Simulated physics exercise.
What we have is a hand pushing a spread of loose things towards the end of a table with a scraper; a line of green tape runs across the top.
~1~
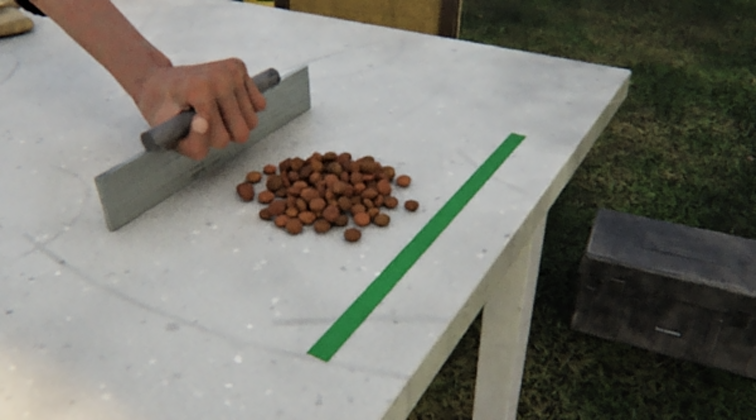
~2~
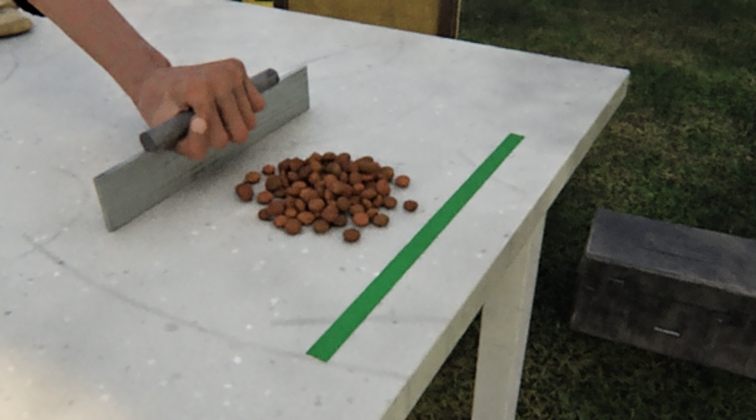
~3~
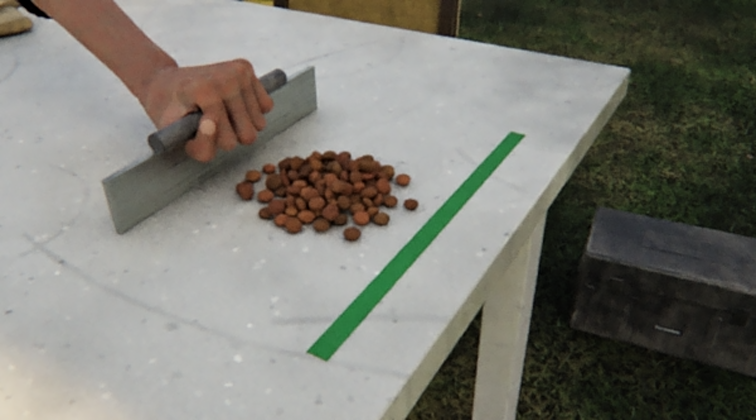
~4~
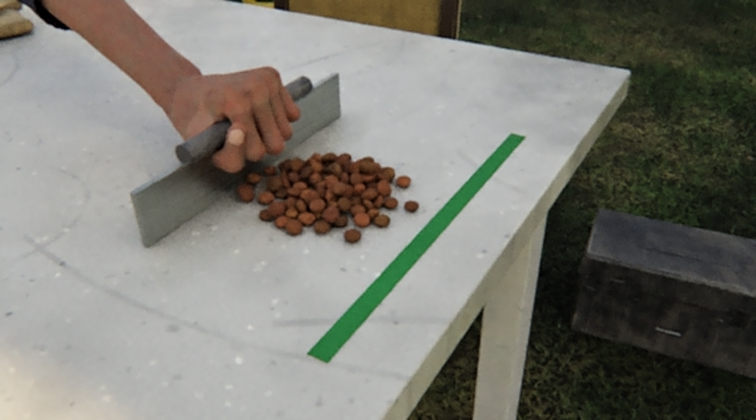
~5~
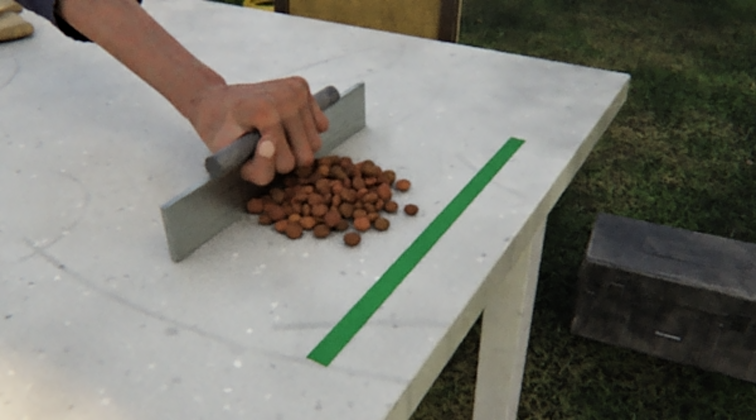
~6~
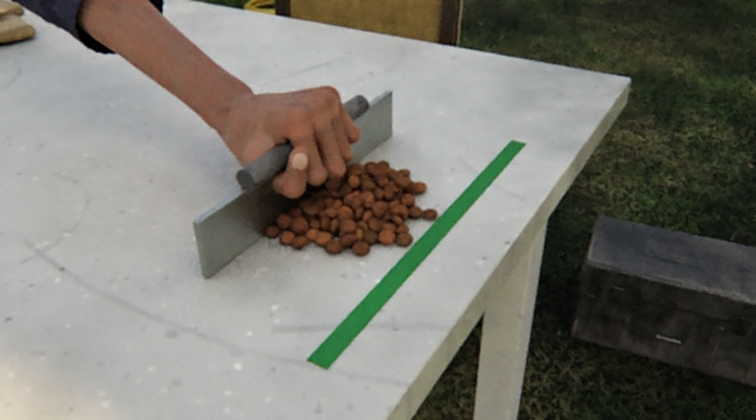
On a grassy area outdoors, a pale speckled tabletop is seen from above at an angle, with a dark box on the grass at right. A hand from the upper left grips the dark handle of a flat grey scraper beside a heap of brown kibble, with green tape running diagonally near the table's right edge. The scraper rests briefly, then slides rightward into the kibble, bunching and shifting it slightly closer to the tape.
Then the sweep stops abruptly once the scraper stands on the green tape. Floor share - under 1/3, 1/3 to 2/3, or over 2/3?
The amount knocked off surpasses a third yet never gets to two thirds.
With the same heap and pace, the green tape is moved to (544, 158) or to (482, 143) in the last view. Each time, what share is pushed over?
Note: Case one 90 in a hundred; case two 10 in a hundred.
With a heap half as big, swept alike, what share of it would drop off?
20 per cent or so.
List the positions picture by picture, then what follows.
The first picture shows scraper at (123, 192), at rest; green tape at (512, 142), about a palm's width from the edge; edge at (504, 247); the heap at (334, 189), bits of dog kibble.
The second picture shows scraper at (122, 192), at rest.
The third picture shows scraper at (130, 194); the heap at (334, 188).
The fourth picture shows scraper at (158, 207).
The fifth picture shows scraper at (187, 221); the heap at (337, 194), about a quarter pushed along.
The sixth picture shows scraper at (219, 235); green tape at (512, 150); edge at (504, 255); the heap at (356, 199), all pushed along.
Soon after the last picture, scraper still moving, near (379, 164); heap all on the table, its front near (462, 264).
A little later, scraper stopped at the green tape; heap about a quarter over the edge.
Later still, scraper stopped at the green tape; heap about half over the edge.
At rest, scraper stopped at the green tape; heap about half over the edge.
